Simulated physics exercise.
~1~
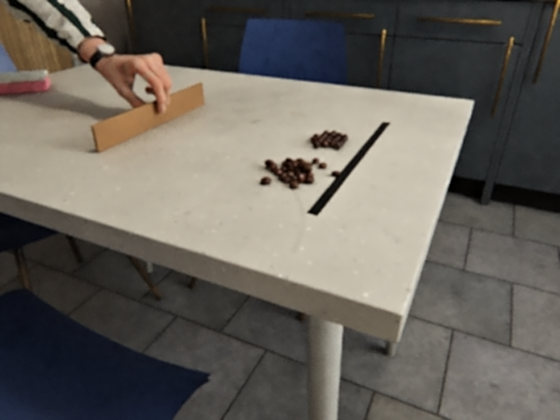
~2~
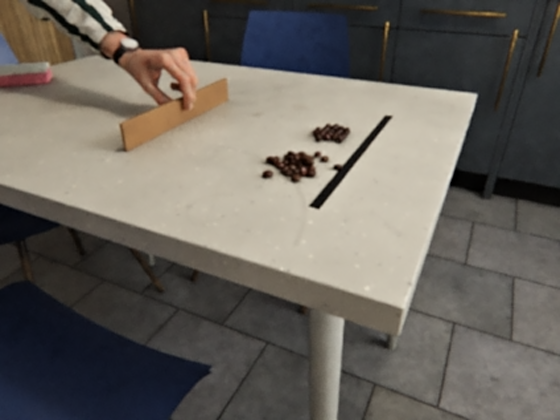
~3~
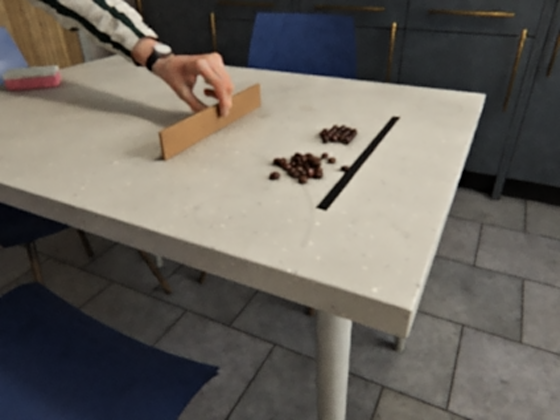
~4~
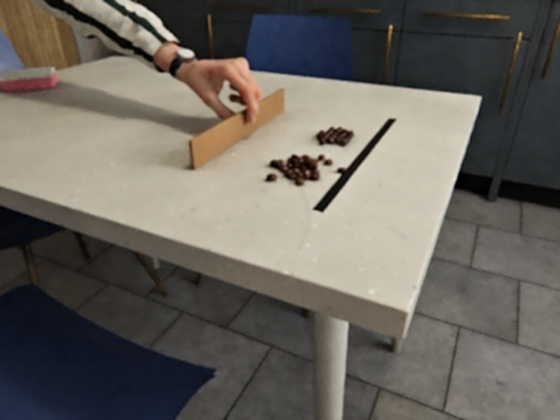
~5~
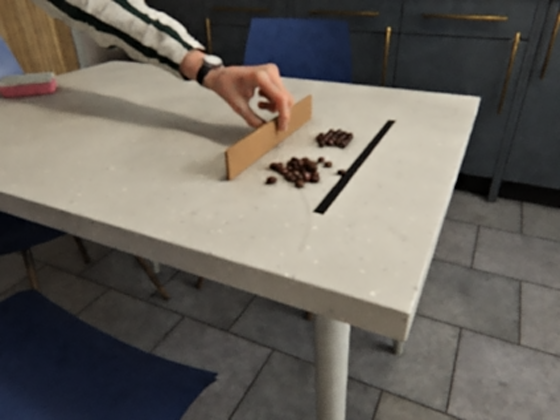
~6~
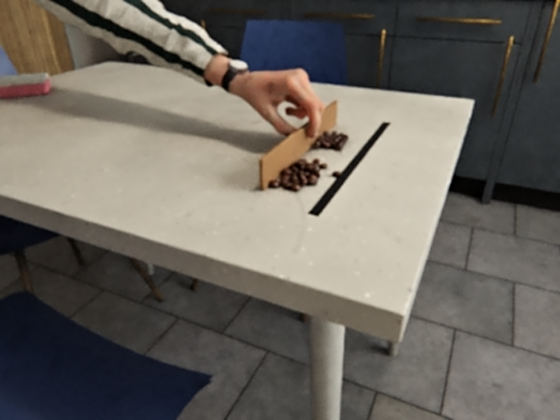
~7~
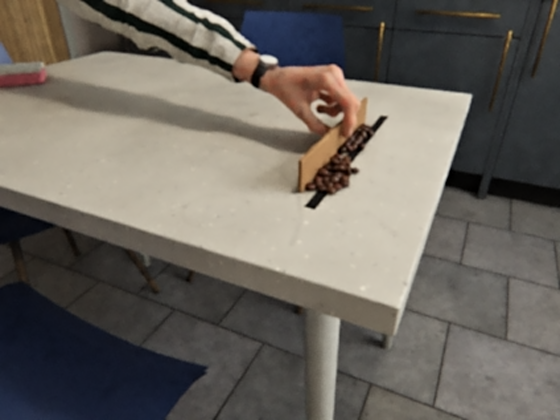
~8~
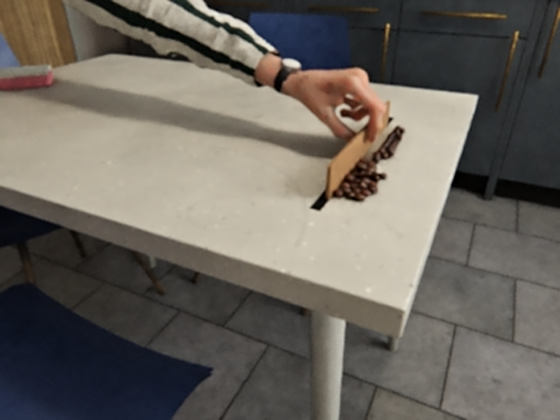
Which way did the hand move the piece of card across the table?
The hand moved the card to the right, toward the black strip.
On a pale table near dark cabinets, a hand slid an upright piece of brown card to the right until it met two small piles of dark bean-like bits, pushed them across a black strip, and ended at the strip with them still on the tabletop.
